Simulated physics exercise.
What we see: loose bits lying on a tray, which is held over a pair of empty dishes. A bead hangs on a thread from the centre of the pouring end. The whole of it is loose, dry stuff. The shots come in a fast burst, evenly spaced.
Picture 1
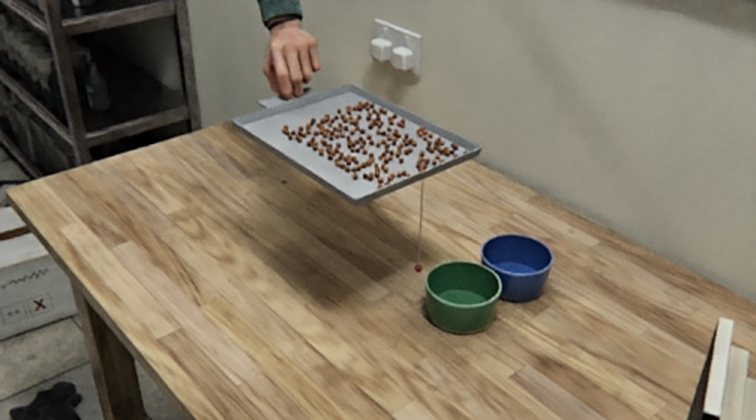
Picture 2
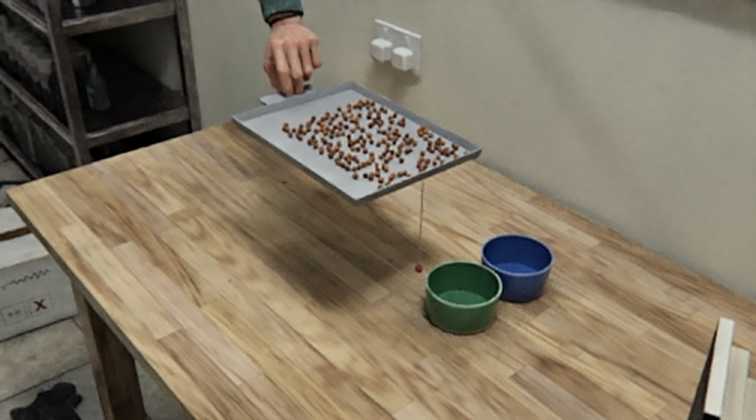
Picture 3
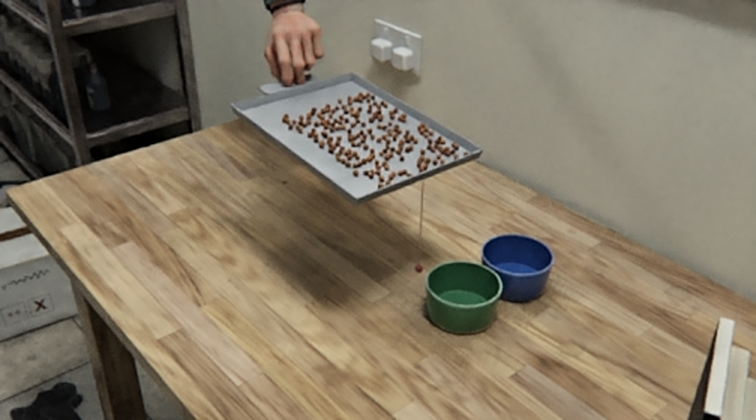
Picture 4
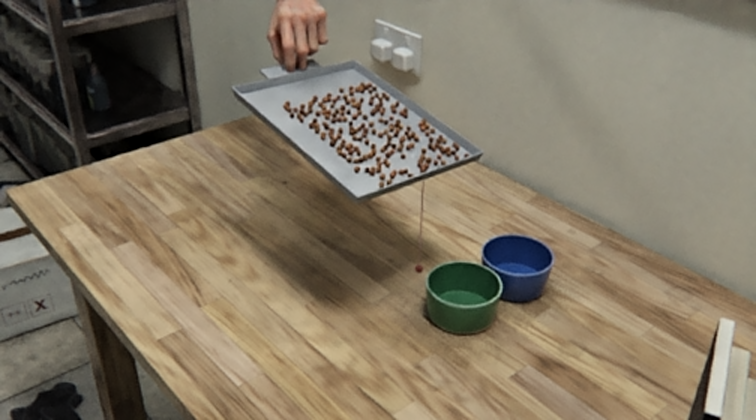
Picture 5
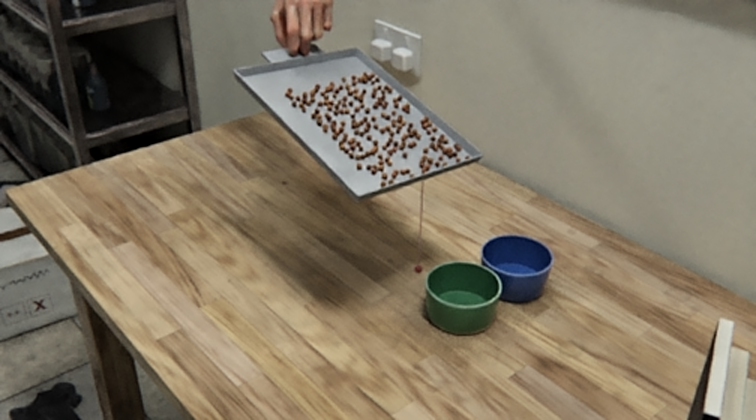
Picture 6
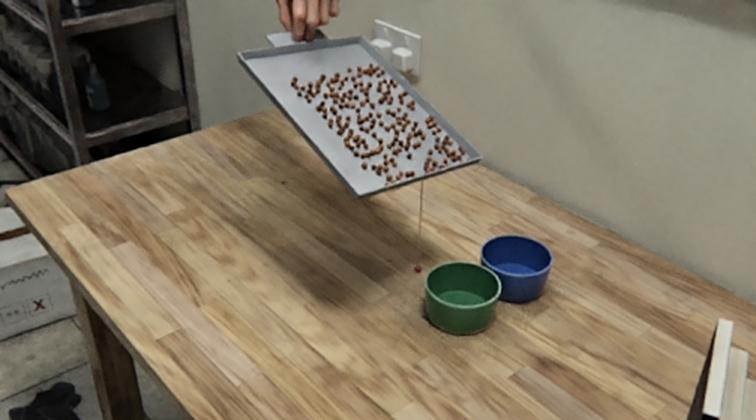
A pale wooden workbench against a beige wall, with dark shelving at the left, is seen from above at an angle by a still camera. A hand at the top grips a grey tray scattered with small brown balls, a red bead hanging on a thread from its near edge beside a green bowl and a blue one. The hand rises, steadily tilting the tray towards its lower right edge, while the balls shift slightly.
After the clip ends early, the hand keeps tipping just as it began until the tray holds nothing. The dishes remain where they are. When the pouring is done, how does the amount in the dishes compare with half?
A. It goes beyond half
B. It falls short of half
A, it goes beyond half.
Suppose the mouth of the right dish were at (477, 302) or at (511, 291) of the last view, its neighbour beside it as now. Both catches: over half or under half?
For the two places in order: A minority share, a minority share.
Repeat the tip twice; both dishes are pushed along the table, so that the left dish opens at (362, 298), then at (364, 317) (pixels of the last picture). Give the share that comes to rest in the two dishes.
I'd say about 10 percent, followed by about 20 percent.
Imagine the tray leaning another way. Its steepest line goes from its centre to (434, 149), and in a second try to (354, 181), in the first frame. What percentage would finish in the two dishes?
I'd put it at some 20 % and then some 0 %.
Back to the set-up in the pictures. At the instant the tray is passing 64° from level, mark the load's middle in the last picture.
Roughly at (450, 166).
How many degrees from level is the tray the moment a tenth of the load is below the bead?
Angle: Approx. 70 degrees.
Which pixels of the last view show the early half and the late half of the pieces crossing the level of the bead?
The first part at (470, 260); the rest at (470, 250).
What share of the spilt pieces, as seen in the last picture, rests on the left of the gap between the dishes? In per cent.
Roughly 90 in a hundred.
Soon after the last picture, tray tipped steeply; most on the tray; a stray few in the left dish; a stray few in the right dish; about a quarter in the air.
A little later, tray tipped past a quarter turn; about a quarter on the tray; about a quarter in the left dish; a small part in the right dish; a small part outside both; about a third in the air.
Later still, tray tipped past a quarter turn; about half in the left dish; about a quarter in the right dish; about a third outside both.
At rest, tray tipped past a quarter turn; about half in the left dish; about a quarter in the right dish; about a third outside both.
